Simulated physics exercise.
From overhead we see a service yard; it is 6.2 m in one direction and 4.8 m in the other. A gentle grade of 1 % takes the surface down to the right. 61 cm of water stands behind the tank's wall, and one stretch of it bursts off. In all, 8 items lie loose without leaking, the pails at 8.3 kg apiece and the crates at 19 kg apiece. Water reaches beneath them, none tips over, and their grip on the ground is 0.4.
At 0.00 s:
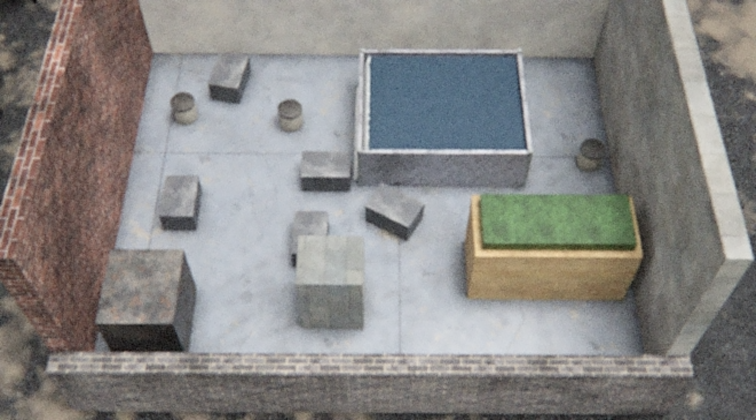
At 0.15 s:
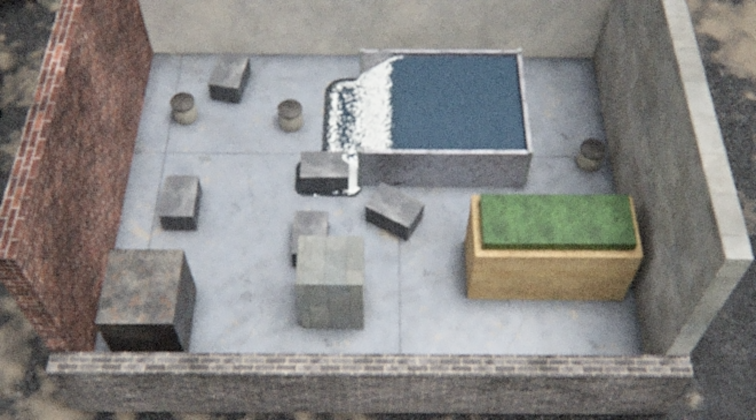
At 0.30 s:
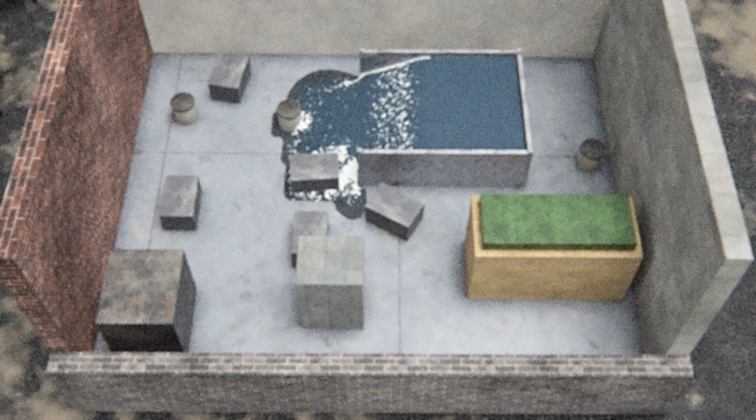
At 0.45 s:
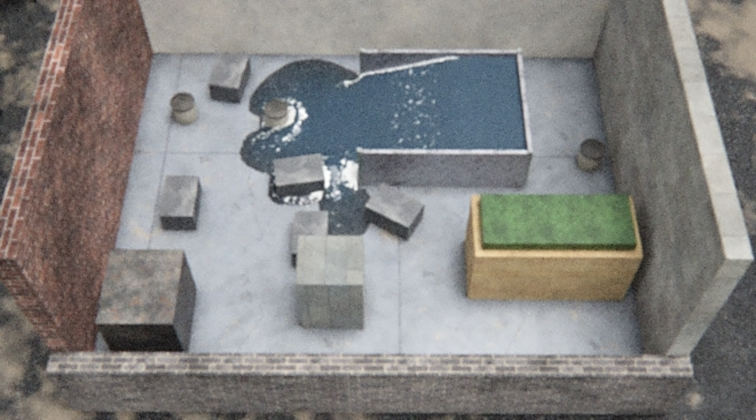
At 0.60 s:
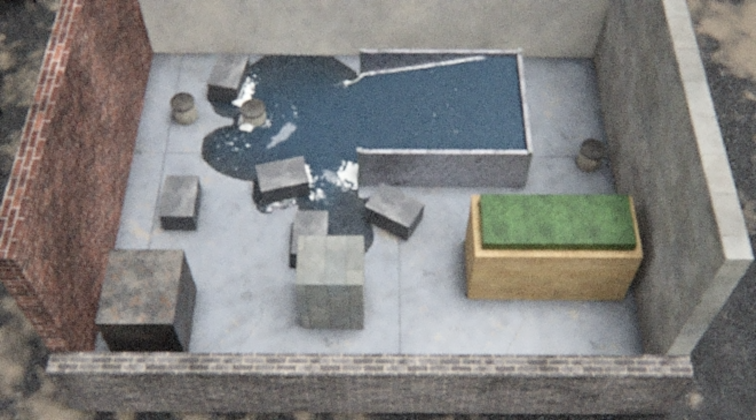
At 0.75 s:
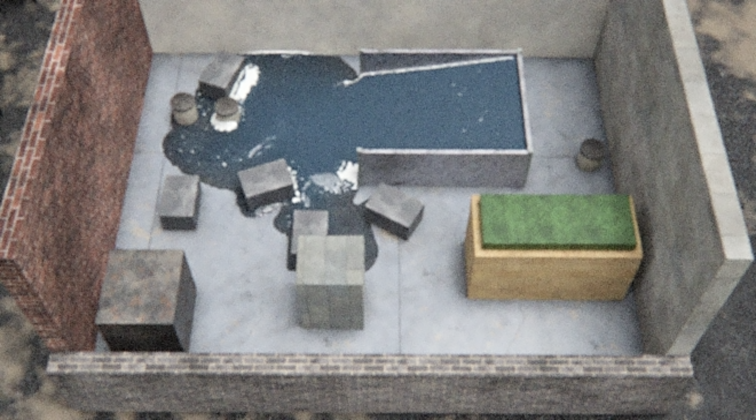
A walled tank's left side bursts, and water spreads leftward, pushing a pail and a crate left.
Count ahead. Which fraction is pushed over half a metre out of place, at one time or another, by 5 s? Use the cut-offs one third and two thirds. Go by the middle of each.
Two thirds or more.
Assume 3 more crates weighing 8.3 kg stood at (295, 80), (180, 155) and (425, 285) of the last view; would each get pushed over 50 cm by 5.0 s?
Check, in order - exceeded, exceeded, not exceeded.
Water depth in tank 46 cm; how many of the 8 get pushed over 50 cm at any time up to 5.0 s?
Then 5 of them.
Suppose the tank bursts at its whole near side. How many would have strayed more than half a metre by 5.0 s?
That would give 3.
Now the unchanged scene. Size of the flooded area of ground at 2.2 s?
That flooded area is roughly 15 m2.
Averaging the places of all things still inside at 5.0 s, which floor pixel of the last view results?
Close to (311, 223).
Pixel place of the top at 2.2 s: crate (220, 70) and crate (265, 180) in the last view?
First near (178, 40), second near (172, 233).
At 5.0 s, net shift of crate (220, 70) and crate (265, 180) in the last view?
In turn: 50 cm, 250 cm.
After 1.1 s 3 of 8 are over 50 cm from their spots; 0 afloat.
After 2.2 s 4 of 8 are over 50 cm from their spots; 4 afloat.
After 3.5 s 4 of 8 are over 50 cm from their spots; 4 afloat.
After 5.0 s 5 of 8 are over 50 cm from their spots, and 6 have been at some point; 5 afloat.
